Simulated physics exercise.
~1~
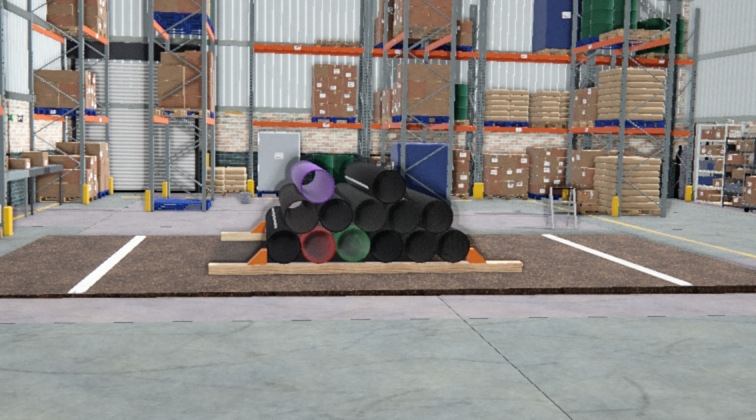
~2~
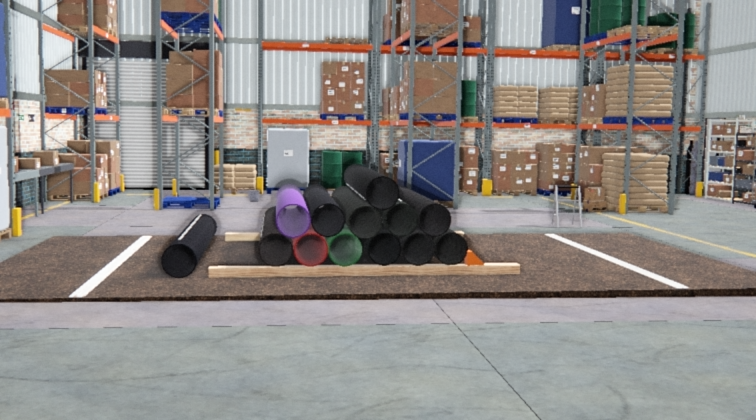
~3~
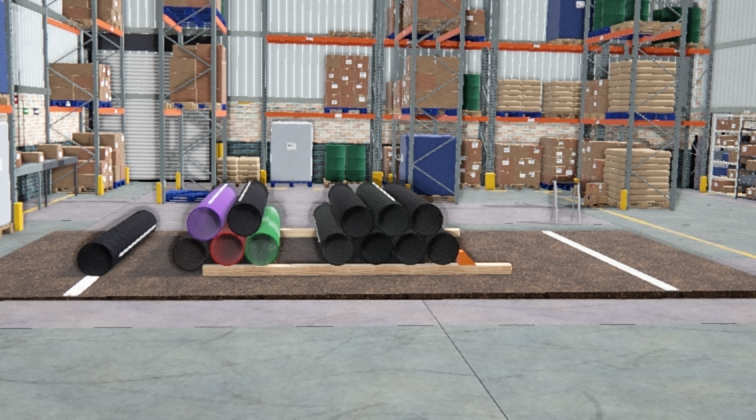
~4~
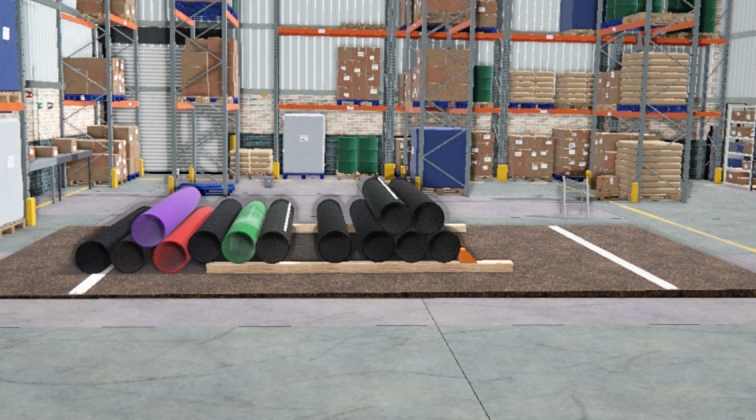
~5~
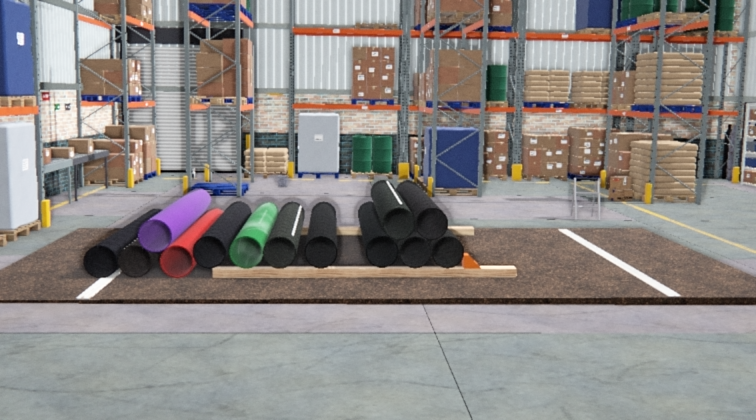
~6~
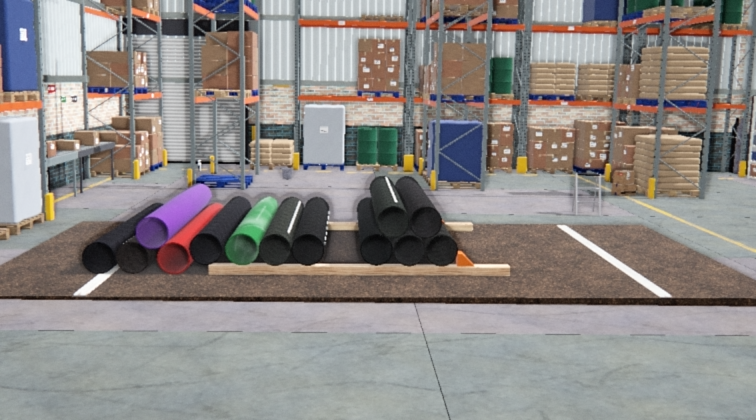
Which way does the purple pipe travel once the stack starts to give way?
The purple pipe moves to the left, and it comes to rest on top of other pipes there.
A stack of mostly black pipes, with a purple one on the upper left and red and green ones in the bottom row, rests on two timbers over brown soil in a warehouse, seen from the front as the view drifts slightly sideways. The orange chock at the left goes, and a black pipe rolls off that side. The purple, red and green pipes follow leftward as the pile spreads. At the end, the leftmost black pipe lies at the white line, purple rests on pipes beside red, green stays on the timbers, and a small black stack remains at the right.
